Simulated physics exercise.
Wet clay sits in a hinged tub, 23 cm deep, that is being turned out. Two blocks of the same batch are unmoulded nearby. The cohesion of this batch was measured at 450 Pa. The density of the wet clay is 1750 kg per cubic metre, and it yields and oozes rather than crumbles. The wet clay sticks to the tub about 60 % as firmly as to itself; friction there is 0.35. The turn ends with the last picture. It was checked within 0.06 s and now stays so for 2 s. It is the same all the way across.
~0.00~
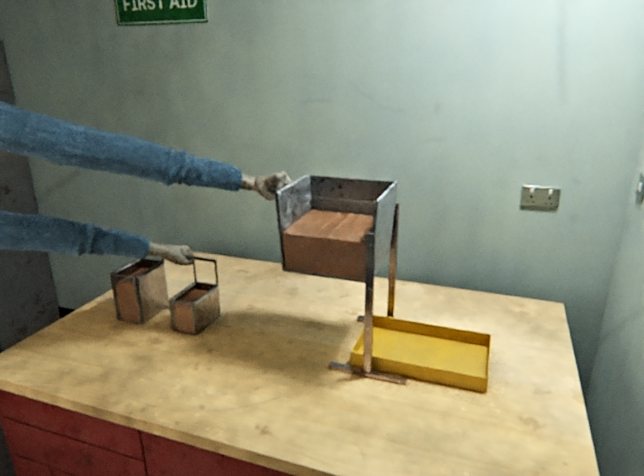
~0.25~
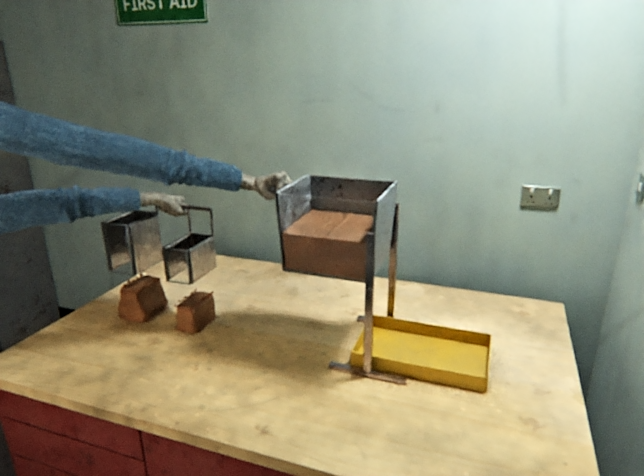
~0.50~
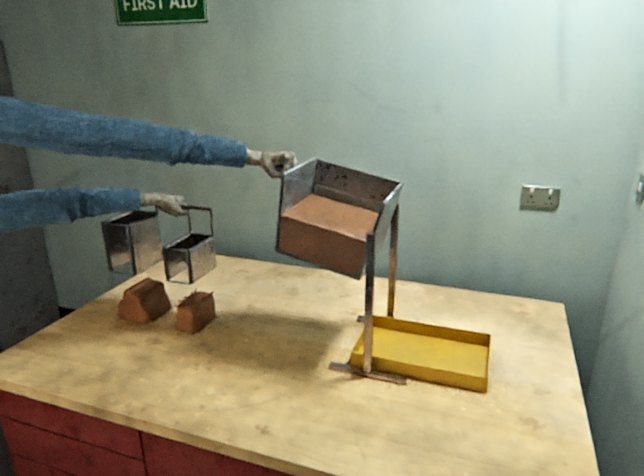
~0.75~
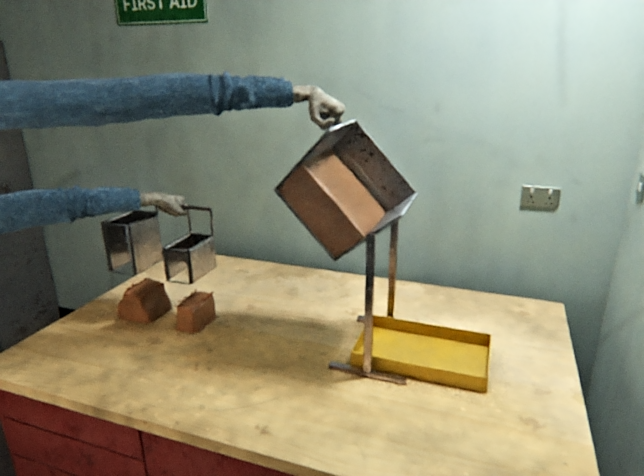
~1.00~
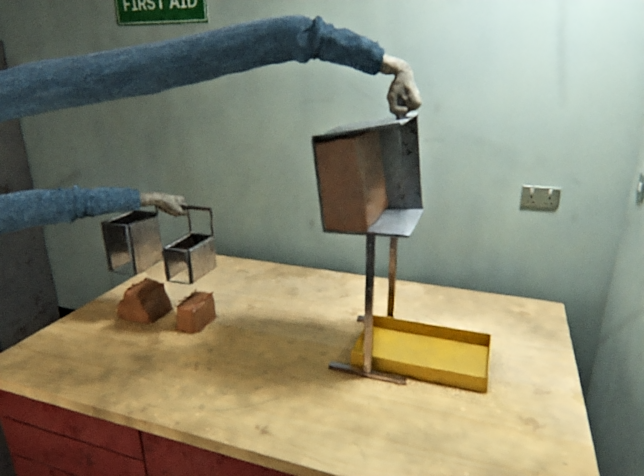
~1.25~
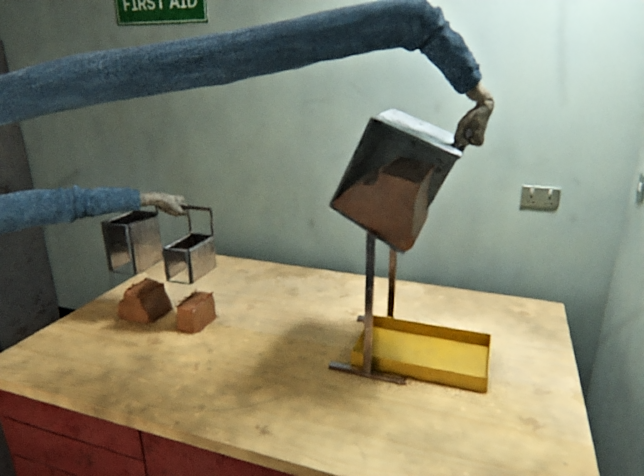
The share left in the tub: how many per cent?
Expect roughly 0 %.
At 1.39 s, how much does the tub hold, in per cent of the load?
Near 40 %.
After 1.39 s, the tub is at 115 degrees and holds 42 %.
After 1.56 s, the tub is at 115 degrees and holds 13 %.
After 1.73 s, the tub is at 115 degrees and holds 0 %.
After 1.90 s, the tub is at 115 degrees and holds 0 %.
After 3.25 s, at the end, the tub is at 115 degrees and holds 0 %.
